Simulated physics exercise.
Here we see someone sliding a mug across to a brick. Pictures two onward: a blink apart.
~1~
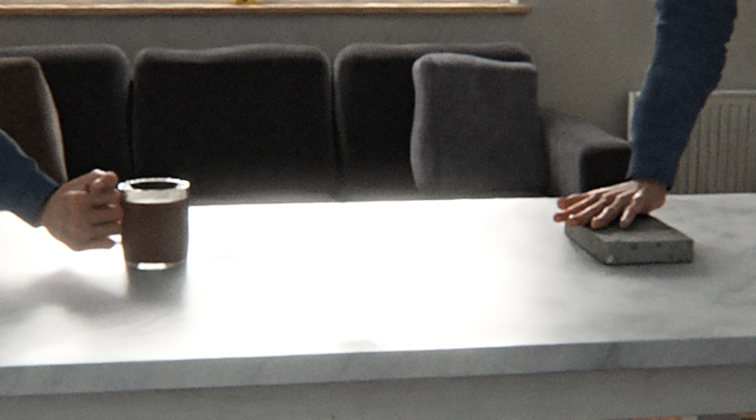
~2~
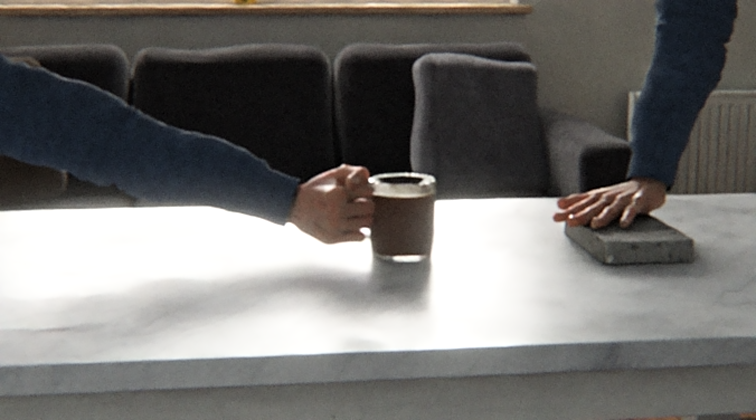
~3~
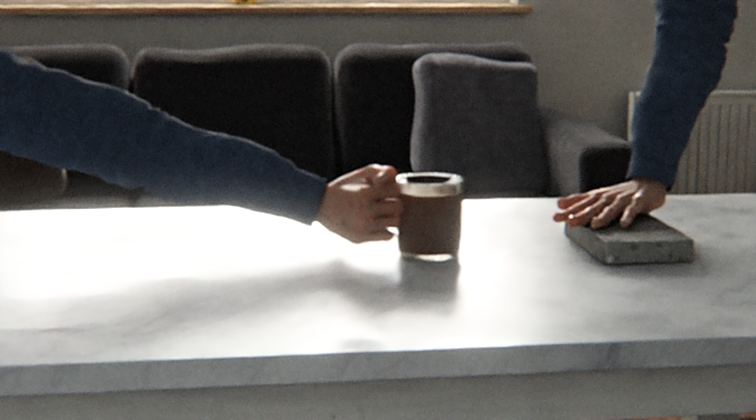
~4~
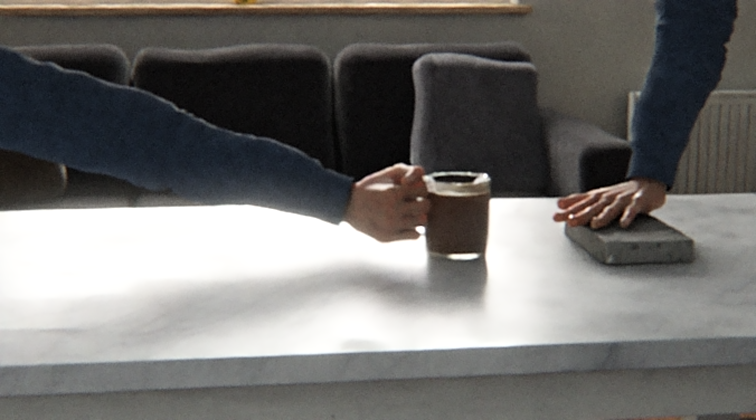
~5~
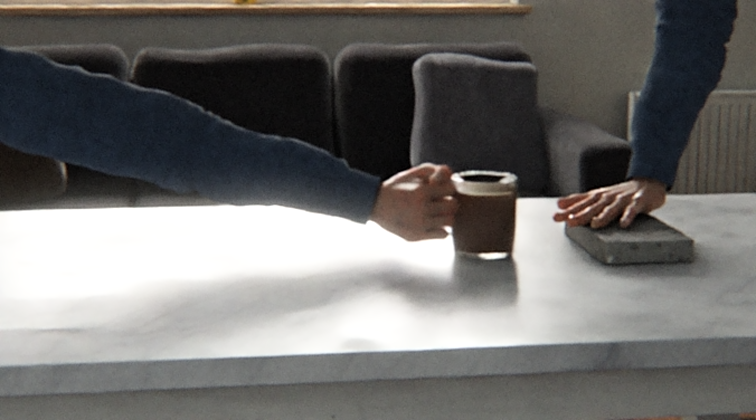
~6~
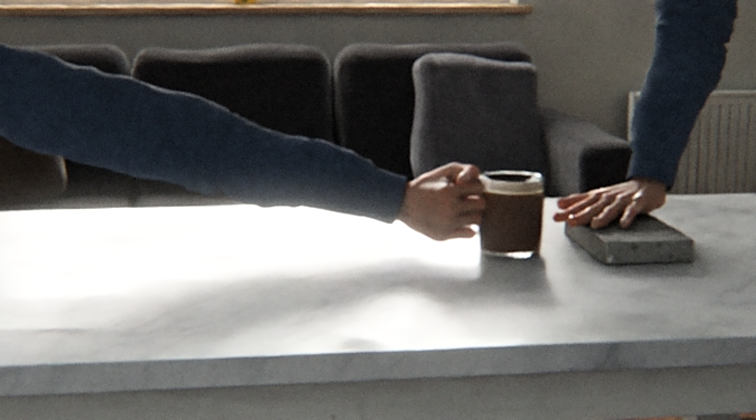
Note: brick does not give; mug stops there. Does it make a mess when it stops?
It brims over.
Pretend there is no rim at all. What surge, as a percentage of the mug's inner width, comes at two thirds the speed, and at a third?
First case near 30 per cent, second near 15 per cent.
Next, the mug meets the brick.
After that, the cocoa surges up the wall; it has slopped over.
Finally, the mug stands at the brick; it has slopped over.
